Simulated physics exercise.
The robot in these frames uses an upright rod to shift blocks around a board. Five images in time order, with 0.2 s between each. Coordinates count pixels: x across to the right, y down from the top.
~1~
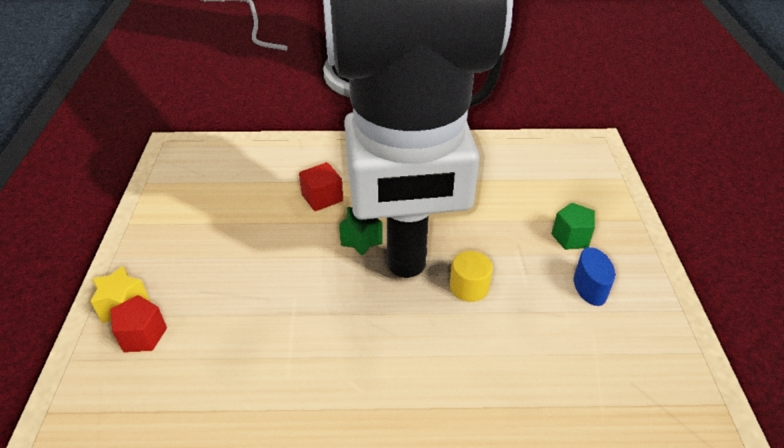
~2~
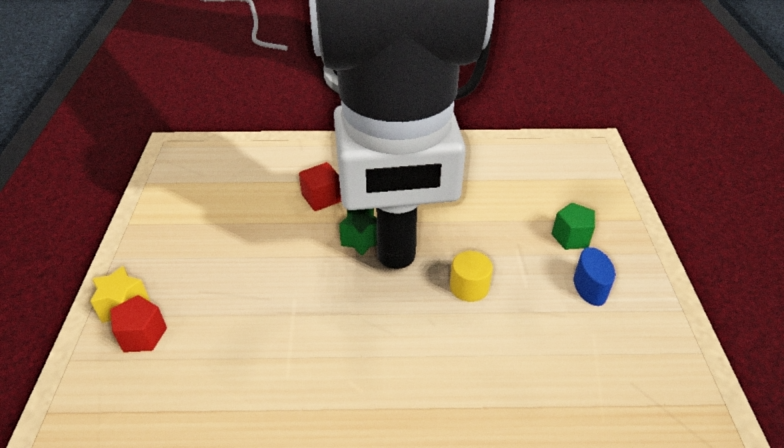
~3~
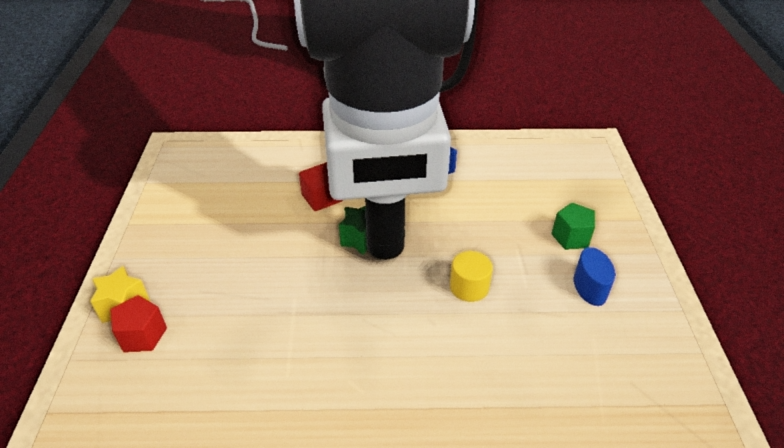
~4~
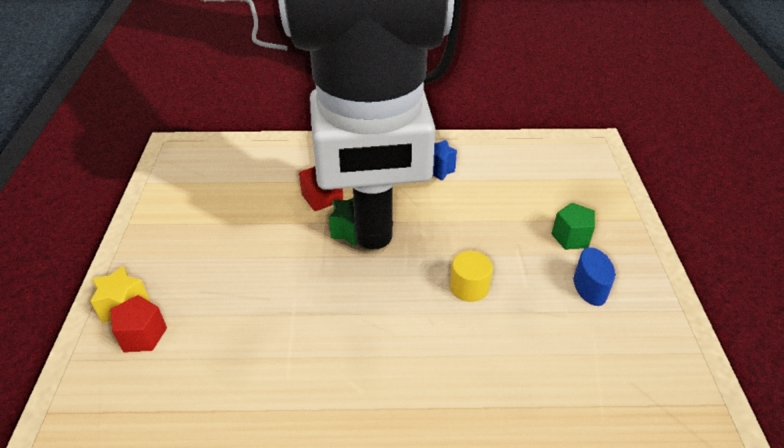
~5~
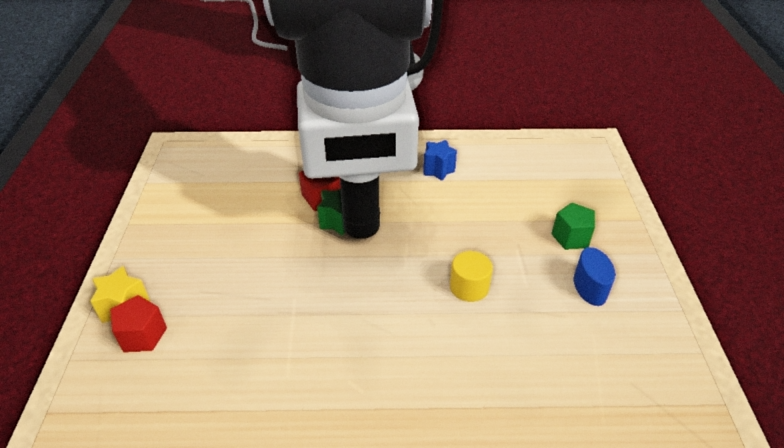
The clip opens with a robot's upright black rod beside a green star on a wooden board, among red, yellow, green and blue blocks. The rod moves a short way up and left, nudging the star toward a red block, while a blue star comes into view behind the arm.
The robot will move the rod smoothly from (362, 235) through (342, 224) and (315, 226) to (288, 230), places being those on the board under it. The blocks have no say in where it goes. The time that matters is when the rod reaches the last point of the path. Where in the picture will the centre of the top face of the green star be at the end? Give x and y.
At the end it should sit near (286, 186).
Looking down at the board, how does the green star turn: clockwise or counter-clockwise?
Overhead view: Clockwise.
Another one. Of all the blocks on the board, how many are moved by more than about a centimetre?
My best guess is that a pair of blocks move over 1 cm.
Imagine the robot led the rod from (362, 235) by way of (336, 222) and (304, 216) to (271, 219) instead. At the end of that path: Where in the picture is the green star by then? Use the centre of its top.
Just about (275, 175).
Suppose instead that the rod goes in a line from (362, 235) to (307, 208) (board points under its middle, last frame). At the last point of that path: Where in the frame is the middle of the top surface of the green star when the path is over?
The centre of its top will be at (284, 171).
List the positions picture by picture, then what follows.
In the first frame, lower end of the rod (407, 265), tops of blocks, red square block (320, 175), green star partly hidden.
In the second frame, rod (397, 256), blocks as before.
In the third frame, rod (386, 247), blocks as before.
In the fourth frame, rod (374, 238), green star (349, 208).
In the fifth frame, rod (362, 227), red square block partly hidden, green star (337, 199).
What follows on the original path. Halfway along, rod (327, 216); red square block (307, 164), turned 25° clockwise; green star (304, 186).
At the end, rod (287, 222); red square block (307, 164), turned 25° clockwise; green star (287, 186), turned 45° clockwise.
